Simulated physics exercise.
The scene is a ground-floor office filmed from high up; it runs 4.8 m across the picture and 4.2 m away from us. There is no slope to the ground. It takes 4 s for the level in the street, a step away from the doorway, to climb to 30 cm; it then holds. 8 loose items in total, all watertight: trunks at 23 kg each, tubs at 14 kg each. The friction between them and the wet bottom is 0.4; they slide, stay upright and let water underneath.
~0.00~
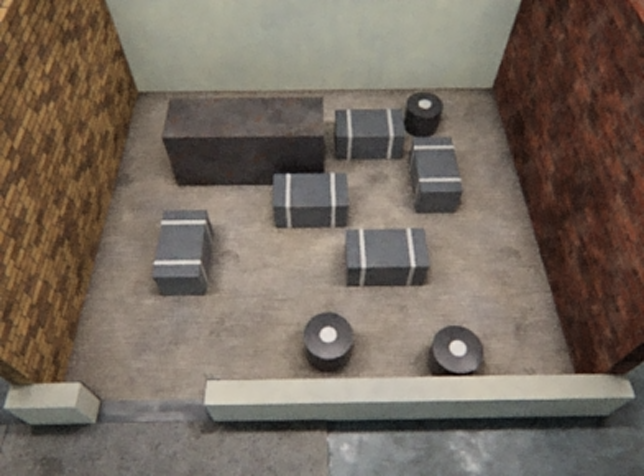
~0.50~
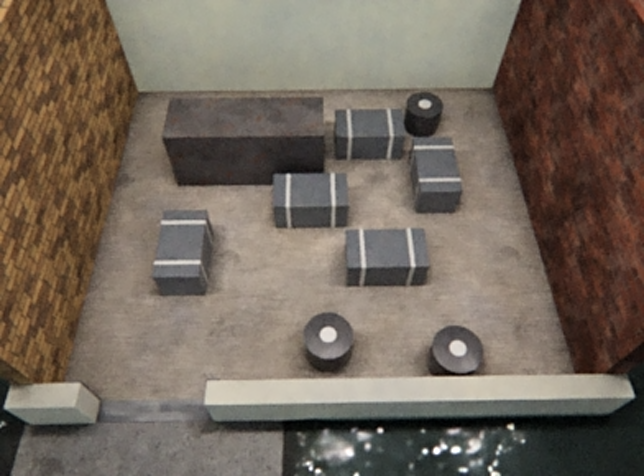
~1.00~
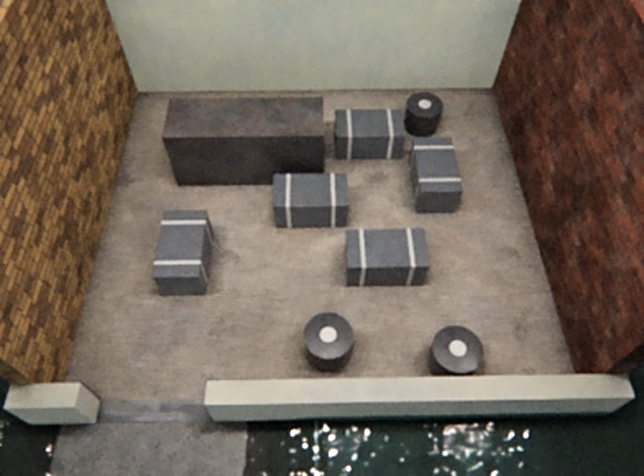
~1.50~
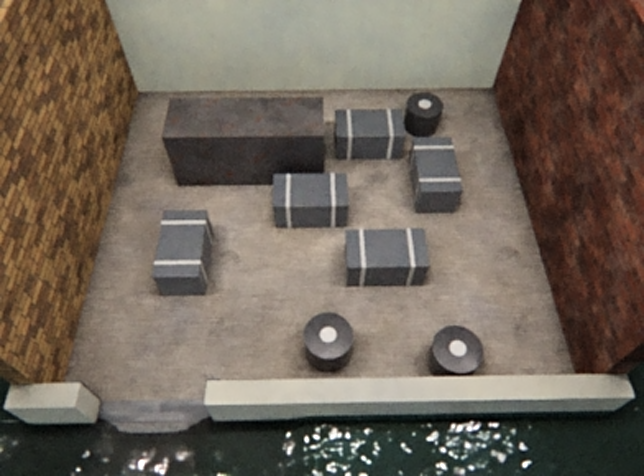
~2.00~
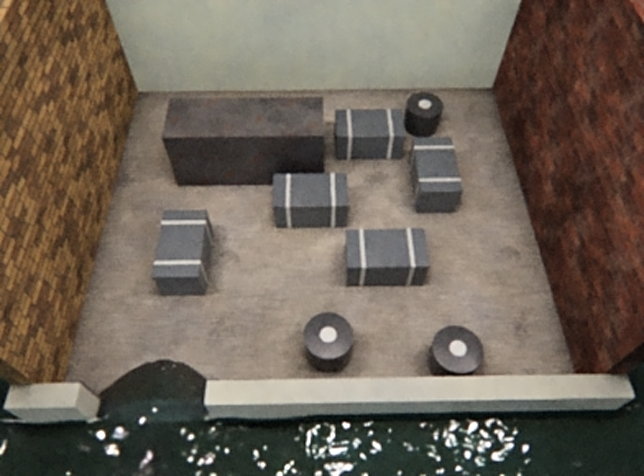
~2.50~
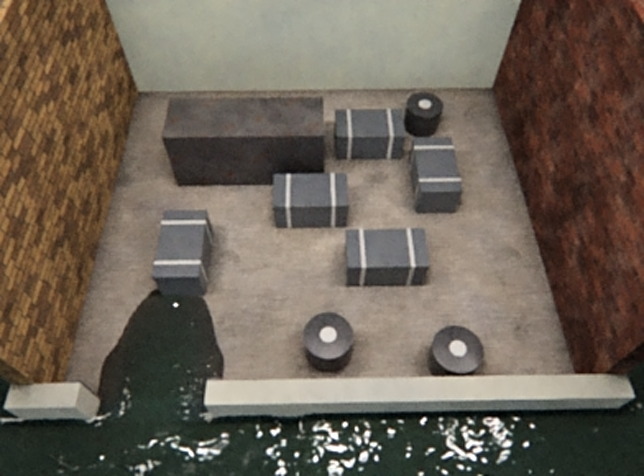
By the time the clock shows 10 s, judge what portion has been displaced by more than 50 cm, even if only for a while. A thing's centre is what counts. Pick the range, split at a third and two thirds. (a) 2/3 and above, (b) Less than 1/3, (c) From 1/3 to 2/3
(c) From 1/3 to 2/3.
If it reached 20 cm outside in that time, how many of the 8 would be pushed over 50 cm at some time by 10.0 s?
Under that setup the answer is 2.
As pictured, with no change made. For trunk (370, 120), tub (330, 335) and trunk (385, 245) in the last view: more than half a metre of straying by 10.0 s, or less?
Result, in order: Exceeded / stayed within / stayed within.
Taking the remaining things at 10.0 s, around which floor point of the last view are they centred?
The centre is close to (430, 246).
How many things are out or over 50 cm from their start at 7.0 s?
At that moment it comes to 2.
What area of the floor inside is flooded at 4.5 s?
Roughly 7.0 m2 of it is wet.
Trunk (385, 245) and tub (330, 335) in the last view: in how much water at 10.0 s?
Depths: Near 5 cm, then near 3 cm.
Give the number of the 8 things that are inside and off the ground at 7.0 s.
2 of them.
After 3.5 s 0 of 8 are over 50 cm from their spots; 0 afloat.
After 4.5 s 1 of 8 are over 50 cm from their spots; 0 afloat.
After 7.0 s 2 of 8 are over 50 cm from their spots; 2 afloat.
After 10.0 s 5 of 8 are over 50 cm from their spots, and 5 have been at some point; 5 afloat.
